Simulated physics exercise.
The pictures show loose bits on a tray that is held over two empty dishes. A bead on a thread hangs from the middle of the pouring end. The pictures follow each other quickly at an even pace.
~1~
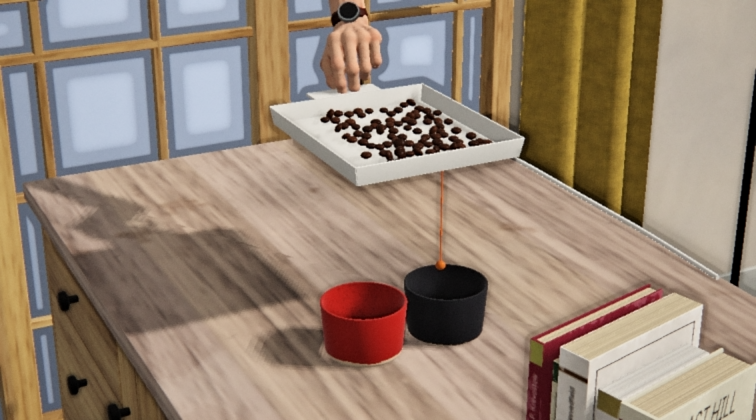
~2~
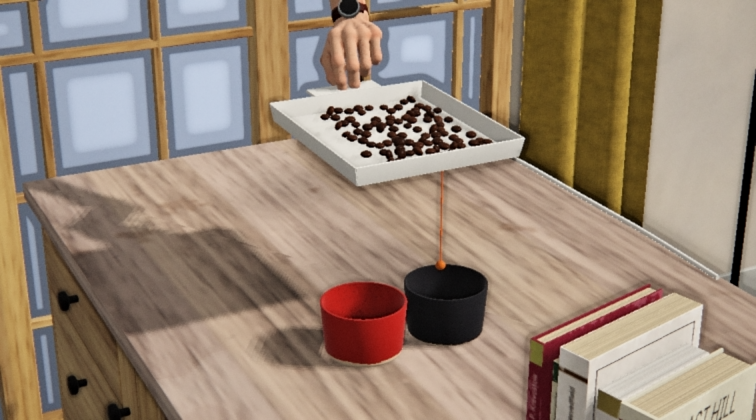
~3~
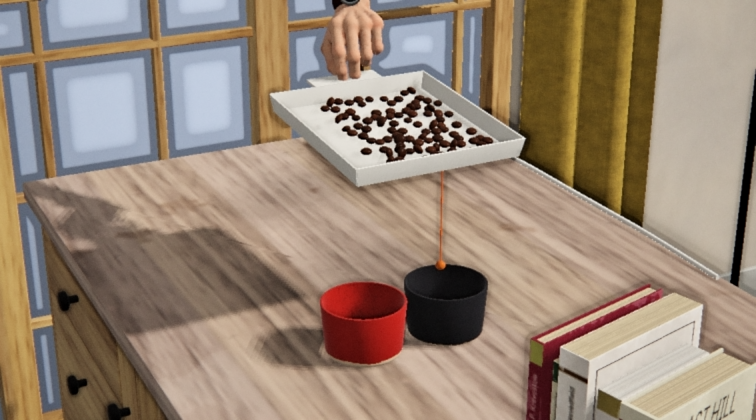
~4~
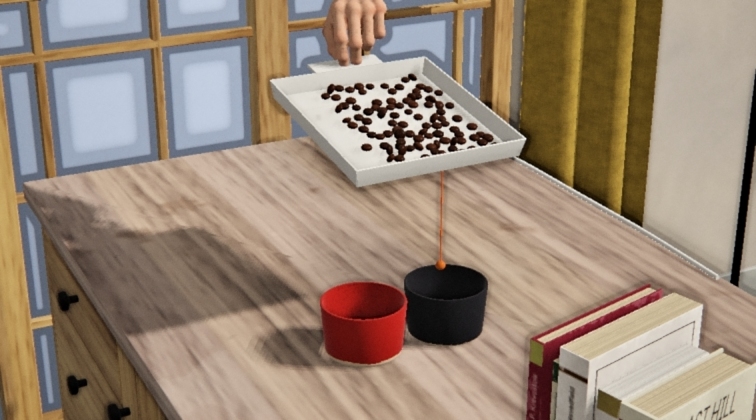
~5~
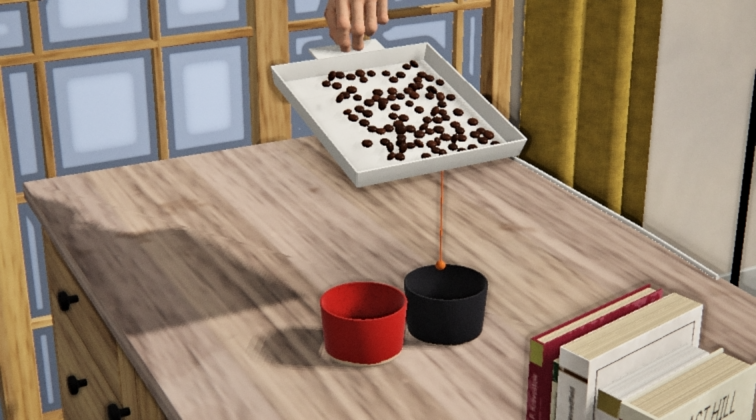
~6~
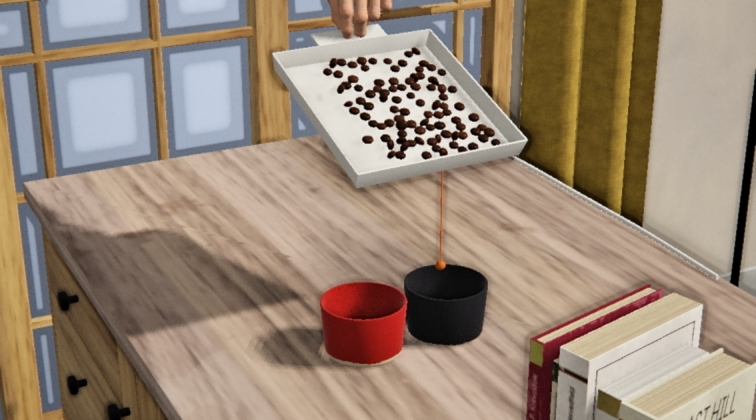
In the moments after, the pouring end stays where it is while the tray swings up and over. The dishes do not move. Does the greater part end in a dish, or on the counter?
They take less than half between them.
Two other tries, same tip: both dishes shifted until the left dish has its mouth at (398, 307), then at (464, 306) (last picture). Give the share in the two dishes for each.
Roughly 70 per cent, and 60 per cent.
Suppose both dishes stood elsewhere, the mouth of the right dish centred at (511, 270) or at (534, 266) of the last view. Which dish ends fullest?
At the first place left, at the second the left-hand dish.
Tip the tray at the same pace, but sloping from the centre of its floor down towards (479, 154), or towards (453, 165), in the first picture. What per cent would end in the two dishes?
In turn 0 and 20 in a hundred.
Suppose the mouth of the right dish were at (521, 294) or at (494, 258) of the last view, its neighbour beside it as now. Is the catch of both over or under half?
In turn: More than half; below a half.
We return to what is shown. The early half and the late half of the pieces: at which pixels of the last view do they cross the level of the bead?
At about (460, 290), then at (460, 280).
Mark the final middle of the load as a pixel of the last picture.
Near (475, 358).
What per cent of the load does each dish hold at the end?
The left dish has 10 per cent, the right dish has 10.
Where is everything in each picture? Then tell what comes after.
Corners of the pouring end at (357, 166) and (520, 138), level; middle of the load at (402, 137), flat chocolate drops; left dish at (383, 338); right dish at (466, 318); bead on its thread at (440, 265), in the first picture.
Corners of the pouring end at (358, 167) and (520, 138), level; middle of the load at (402, 136), in the second picture.
Corners of the pouring end at (358, 167) and (520, 138), tipped barely, level across its low end; middle of the load at (402, 131), in the third picture.
Corners of the pouring end at (359, 169) and (521, 138), tipped a little, level across its low end; middle of the load at (403, 125), in the fourth picture.
Corners of the pouring end at (359, 170) and (522, 138), tipped a little, level across its low end; middle of the load at (404, 118), in the fifth picture.
Corners of the pouring end at (360, 171) and (523, 139), tipped clearly, level across its low end; middle of the load at (405, 112); left dish at (383, 338); right dish at (466, 318), in the sixth picture.
Soon after the last picture, tray tipped steeply; nearly all on the tray; a stray few in the air.
A little later, tray tipped past a quarter turn; about two thirds on the tray; a small part in the left dish; a stray few in the right dish; about a quarter outside both; a small part in the air.
Later still, tray tipped past a quarter turn; a small part in the left dish; a small part in the right dish; about two thirds outside both.
At rest, tray tipped past a quarter turn; a small part in the left dish; a small part in the right dish; about two thirds outside both.
